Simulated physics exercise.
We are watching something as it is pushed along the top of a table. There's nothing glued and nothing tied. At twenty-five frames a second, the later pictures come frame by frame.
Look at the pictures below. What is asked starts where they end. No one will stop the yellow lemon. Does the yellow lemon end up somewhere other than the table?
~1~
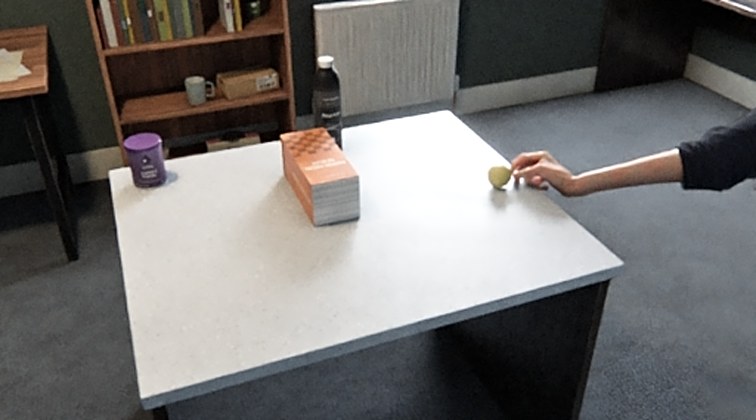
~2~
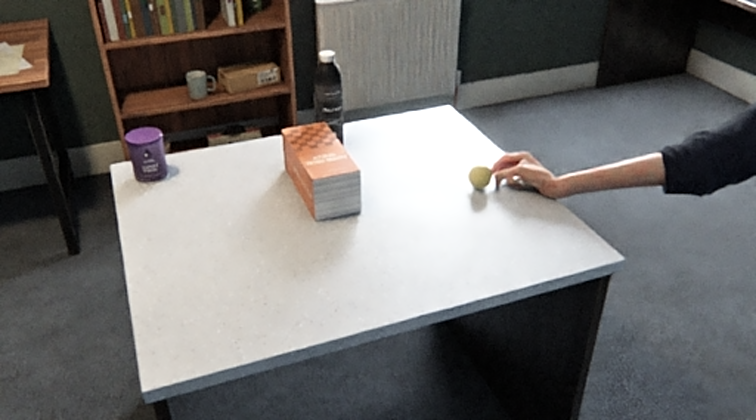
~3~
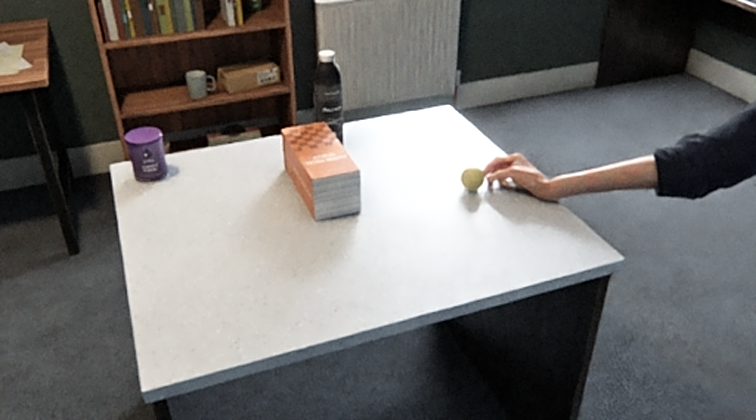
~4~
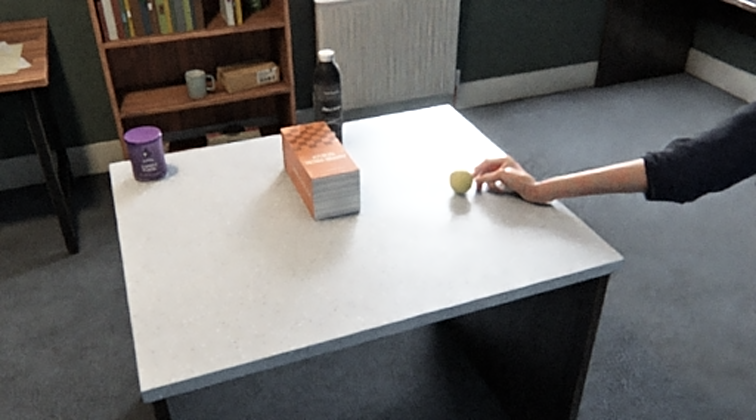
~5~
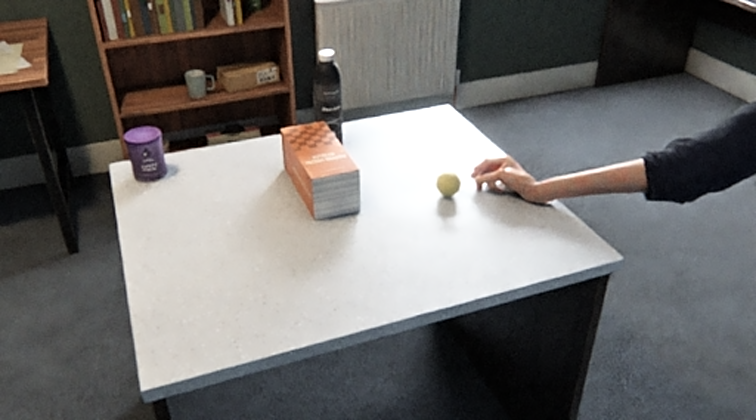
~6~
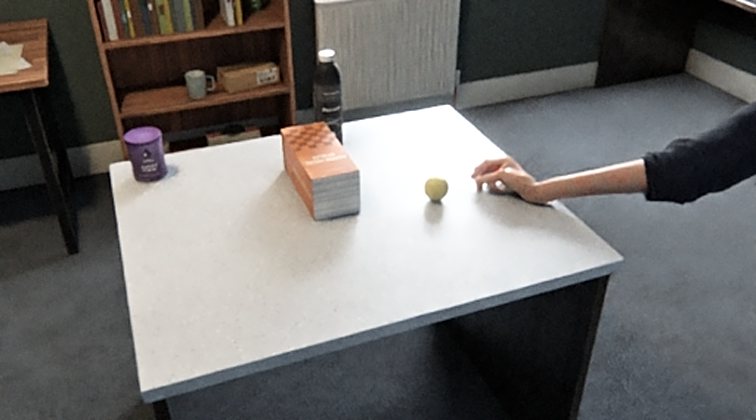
Yes - my bet is it quits the table.
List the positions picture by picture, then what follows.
Under the hand; yellow lemon (499, 176), in the first picture.
Under the hand; yellow lemon (480, 176), in the second picture.
Under the hand; yellow lemon (472, 178), in the third picture.
Yellow lemon (461, 181), in the fourth picture.
Yellow lemon (448, 184) rolled a little, in the fifth picture.
Yellow lemon (436, 188) rolled about its own width, in the sixth picture.
Then, 0.50 s after the last picture, yellow lemon rolled well along near (277, 232).
Then, 1.10 s after the last picture, yellow lemon now off the table.
By the end, off the table, yellow lemon.
